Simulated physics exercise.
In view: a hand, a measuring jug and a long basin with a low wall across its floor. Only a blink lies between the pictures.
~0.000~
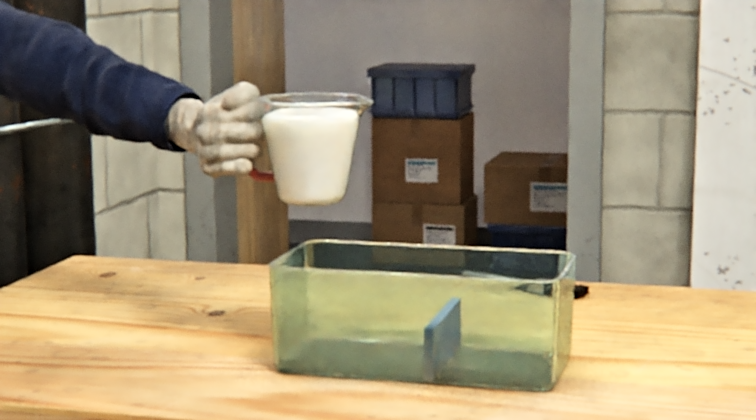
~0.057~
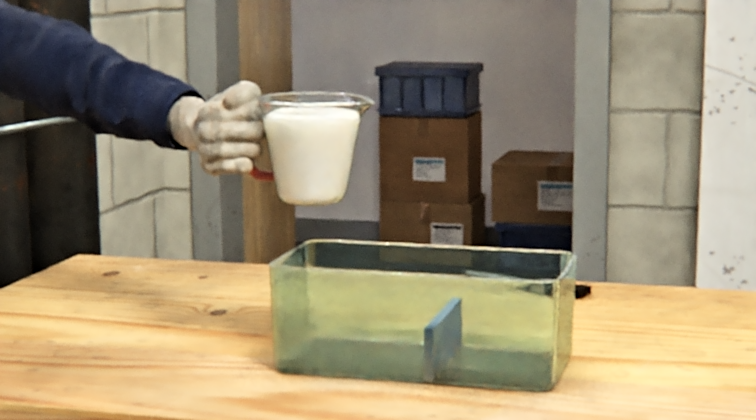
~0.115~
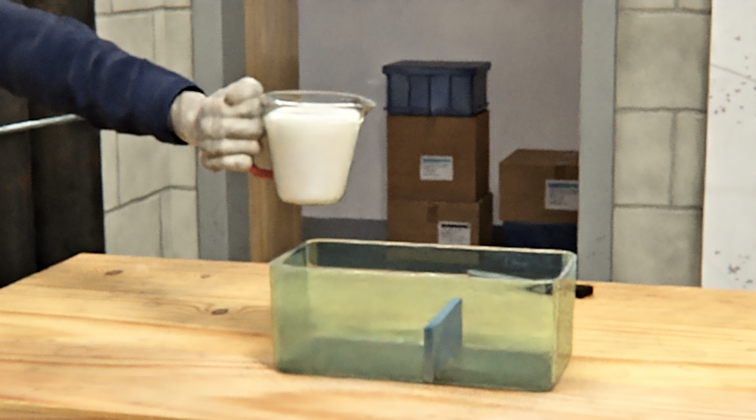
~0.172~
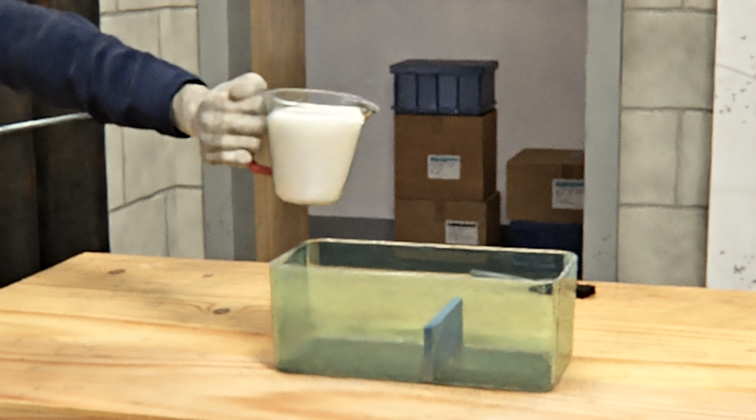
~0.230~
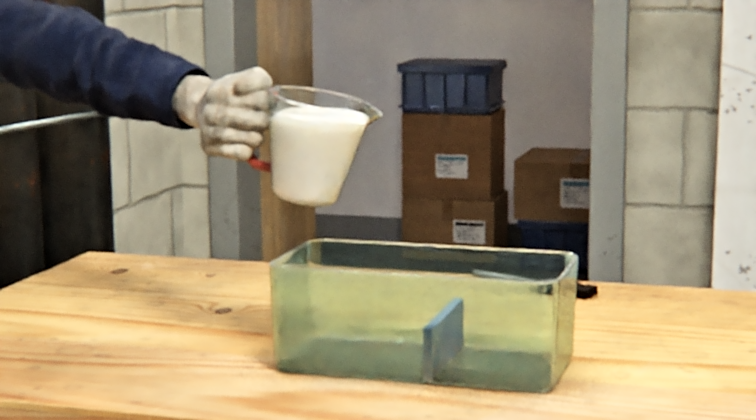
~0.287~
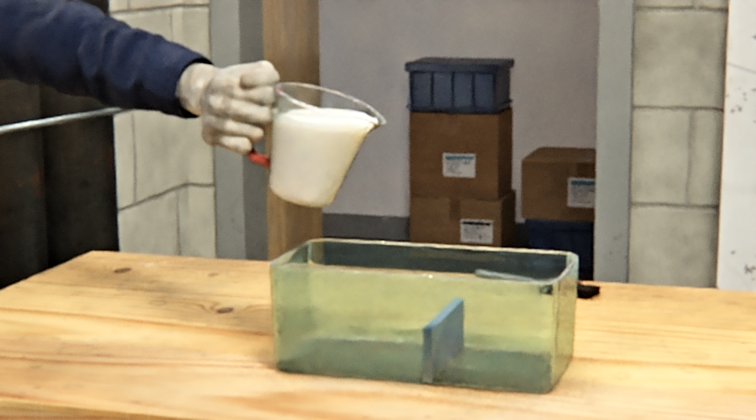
Measuring jug of white liquid tilting gradually to the right in a gloved hand above a long glass basin on a wooden table.
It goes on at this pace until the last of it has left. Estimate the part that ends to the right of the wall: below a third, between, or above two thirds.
In the end less than a third is right of the wall.
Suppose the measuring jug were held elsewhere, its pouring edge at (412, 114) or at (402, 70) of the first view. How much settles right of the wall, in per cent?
The first gives 75 %, the second 75 %.
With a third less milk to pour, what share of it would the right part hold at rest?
Near 5 %.
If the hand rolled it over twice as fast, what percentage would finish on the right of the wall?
It comes to 10 per cent or so.
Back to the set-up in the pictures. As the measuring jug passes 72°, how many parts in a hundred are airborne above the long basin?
Roughly 20 in a hundred.
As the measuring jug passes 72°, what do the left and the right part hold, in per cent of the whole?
Left: 10 %. Right: 5 %.
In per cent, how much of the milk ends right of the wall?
Close to 20 per cent.
A moment on, the measuring jug is tipped part way and 64 per cent is still to pour, 8 is left of the wall and 7 right of it.
Next, the measuring jug is tipped right over and 11 per cent is still to pour, 60 is left of the wall and 17 right of it.
Then the measuring jug is tipped right over and 0 per cent is still to pour, 80 is left of the wall and 18 right of it.
Later the measuring jug is tipped right over and 0 per cent is still to pour, 80 is left of the wall and 19 right of it.
In the end 80 per cent lies left of the wall, 19 right of it and 2 outside.
